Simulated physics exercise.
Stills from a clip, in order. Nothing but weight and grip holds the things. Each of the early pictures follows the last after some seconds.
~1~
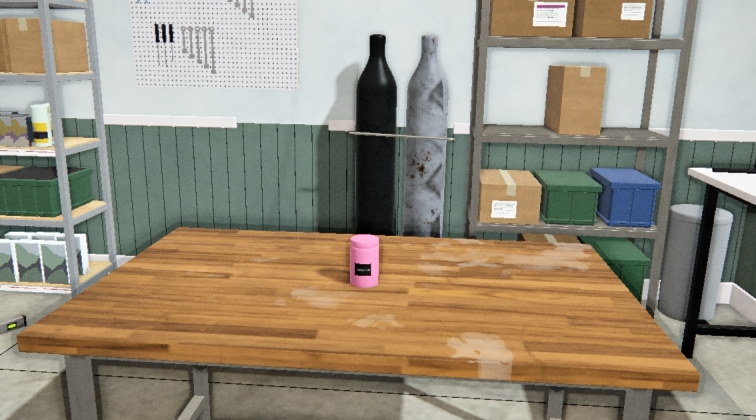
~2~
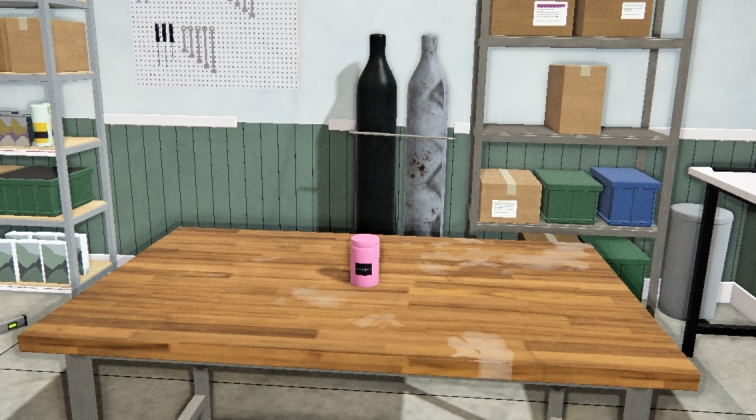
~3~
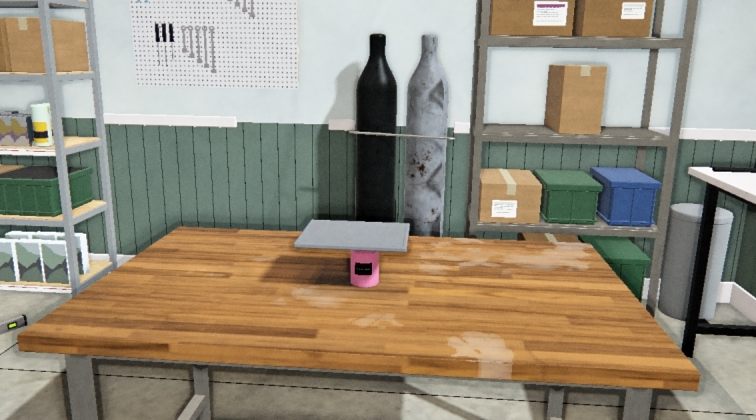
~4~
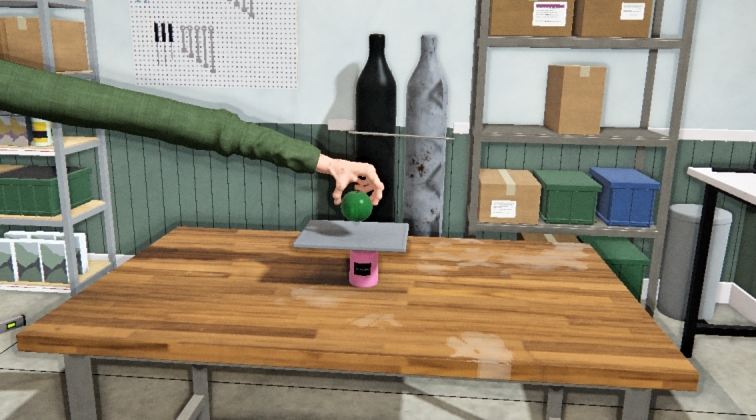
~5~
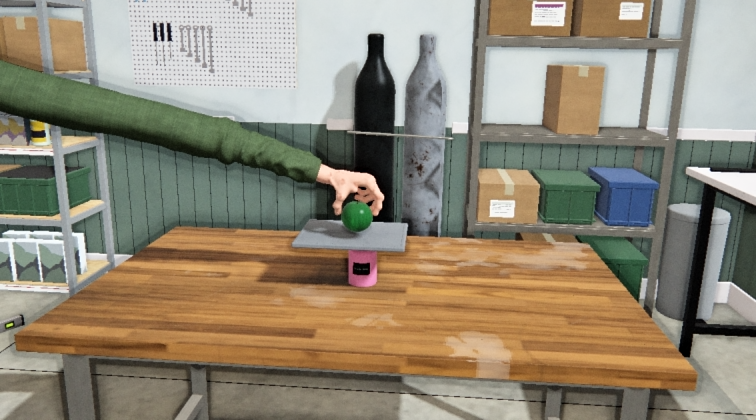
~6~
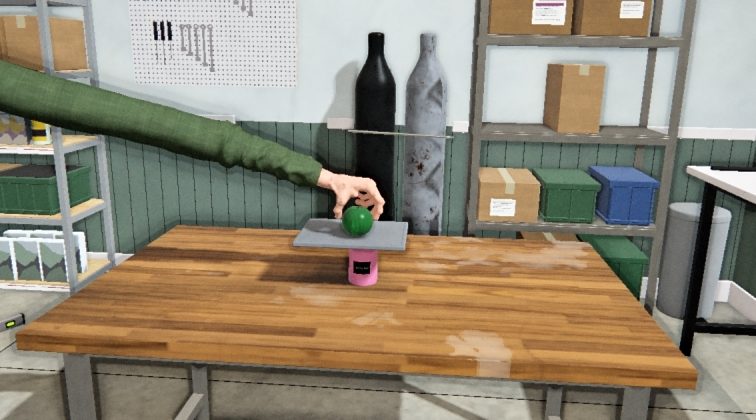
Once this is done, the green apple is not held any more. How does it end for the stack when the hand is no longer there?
Stays put.
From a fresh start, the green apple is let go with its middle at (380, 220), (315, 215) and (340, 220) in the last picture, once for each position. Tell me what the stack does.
Try one - upright; try two - toppled; try three - toppled.
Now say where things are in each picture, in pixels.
In the first picture, the last thing is not in view yet.
In the second picture, the last thing is not in view yet.
In the third picture, the last thing is not in view yet; grey lid (355, 235).
In the fourth picture, on its way; green apple (357, 206); grey lid (354, 235).
In the fifth picture, on its way; green apple (357, 216); grey lid (353, 235).
In the sixth picture, set down, still held; green apple (358, 221); grey lid (354, 234).
Then, 0.20 s on from there, no change.
Then, 0.40 s on from there, green apple resting near (358, 221).
In the end, all 3 unmoved. At the end, from the last picture's camera, green apple near (358, 221). The stack keeps its balance.
